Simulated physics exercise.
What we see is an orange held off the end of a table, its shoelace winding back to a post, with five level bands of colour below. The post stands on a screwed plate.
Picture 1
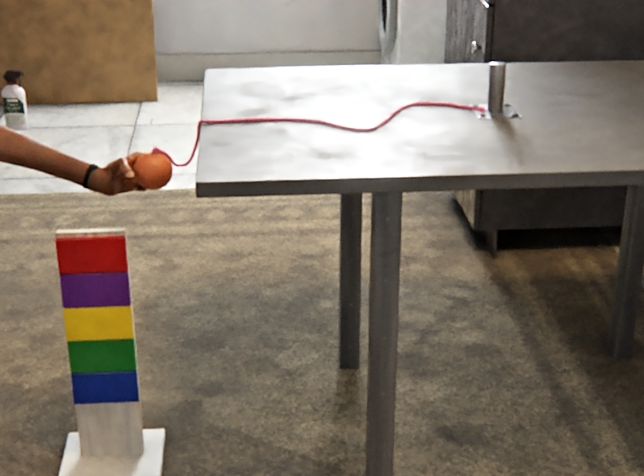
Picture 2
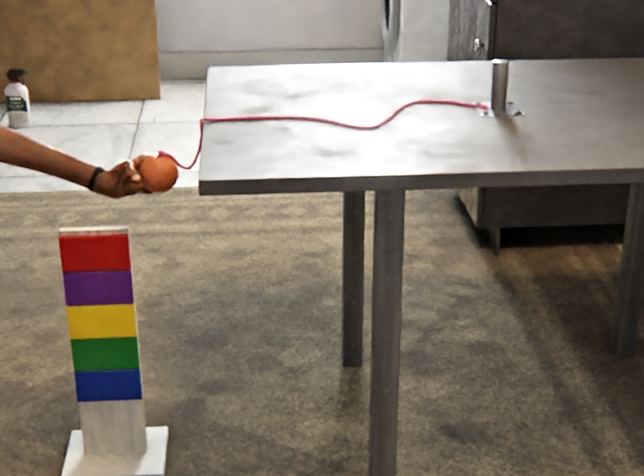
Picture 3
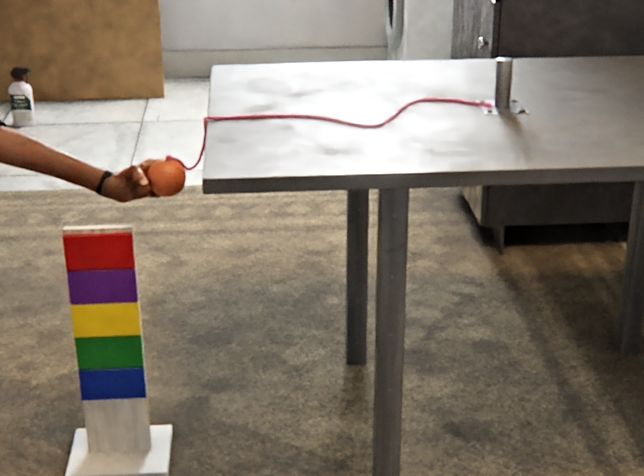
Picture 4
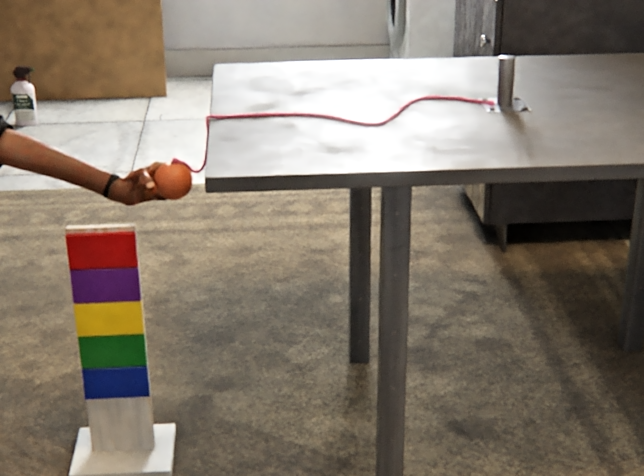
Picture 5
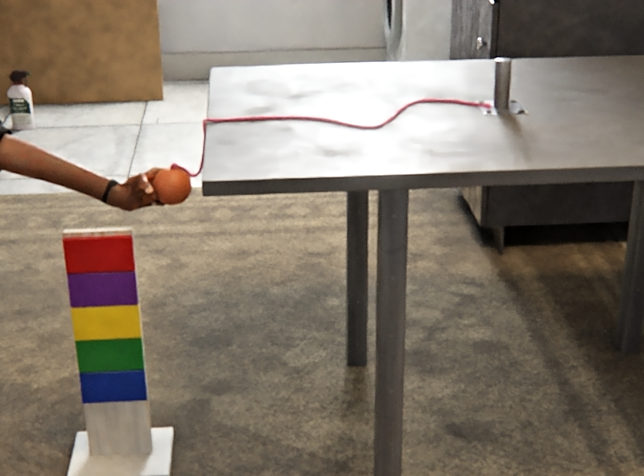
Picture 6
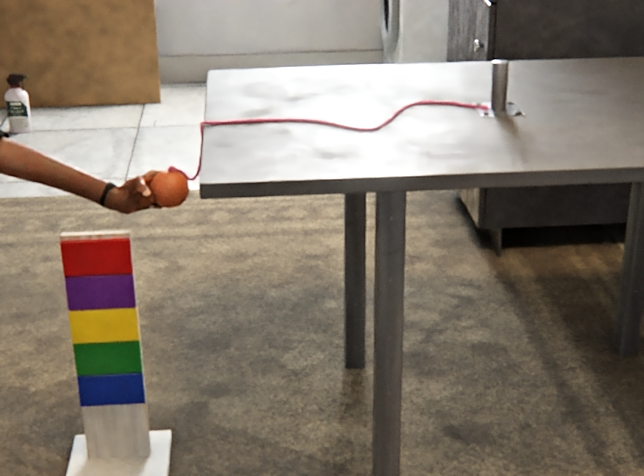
A hand holds an orange ball on a red cord beside a table, barely moving.
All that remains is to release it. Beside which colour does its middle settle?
At purple.
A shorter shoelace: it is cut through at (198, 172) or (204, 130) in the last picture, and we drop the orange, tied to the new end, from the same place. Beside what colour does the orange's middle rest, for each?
One after the other, red; no band.
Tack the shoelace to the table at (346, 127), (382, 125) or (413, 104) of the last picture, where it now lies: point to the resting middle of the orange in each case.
The places are (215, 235), (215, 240) and (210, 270).
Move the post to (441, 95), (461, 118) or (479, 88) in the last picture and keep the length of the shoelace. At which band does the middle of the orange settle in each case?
Try by try: Yellow; yellow; purple.
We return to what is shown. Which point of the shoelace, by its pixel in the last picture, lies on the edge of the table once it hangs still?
It lies at about (261, 120).
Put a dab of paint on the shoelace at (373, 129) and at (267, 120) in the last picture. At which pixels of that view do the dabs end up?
At (318, 117), then (206, 125).
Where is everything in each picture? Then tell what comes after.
In the first picture, orange (154, 171); red (92, 257); purple (95, 291); yellow (99, 325); green (102, 357); blue (105, 389).
In the second picture, orange (159, 173); shoelace through (449, 102) (397, 112) (354, 127) (279, 117) (205, 123).
In the third picture, orange (167, 177).
In the fourth picture, orange (173, 181); shoelace through (455, 98) (403, 108) (360, 123) (285, 114) (211, 120).
In the fifth picture, orange (172, 186).
In the sixth picture, orange (170, 189); shoelace through (449, 103) (397, 113) (354, 128) (280, 120) (205, 126).
Soon after, orange near (191, 273); level with purple.
Then, orange near (240, 270); level with purple.
Further on, orange near (208, 281); level with purple.
At rest, orange near (207, 278); level with purple. Its centre hangs level with the purple band.
